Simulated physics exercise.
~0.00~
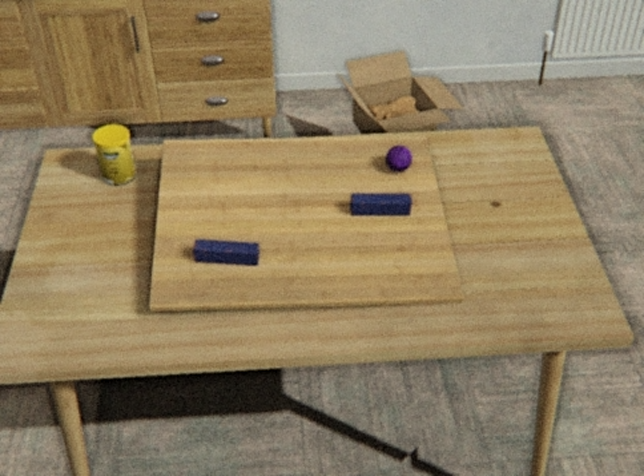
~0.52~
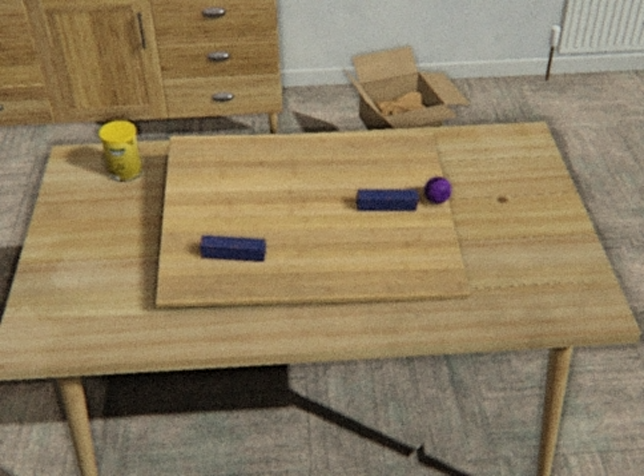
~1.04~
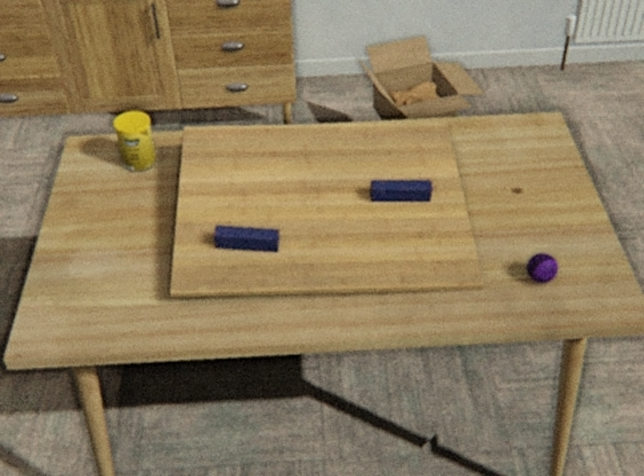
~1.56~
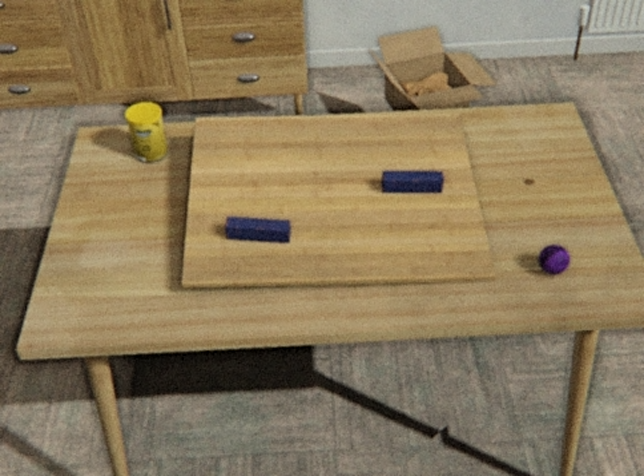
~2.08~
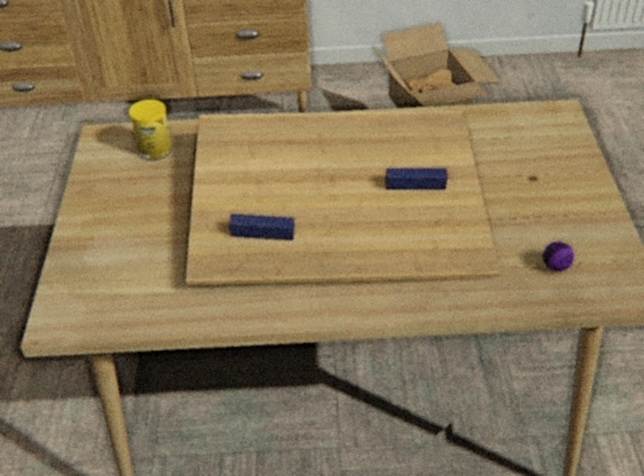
We see a purple ball, two dark blue blocks and a yellow tin on a wooden table with a wide board. The ball rolls toward the viewer and right, passes the right-hand block, leaves the board over its right edge, and ends at rest on the tabletop.
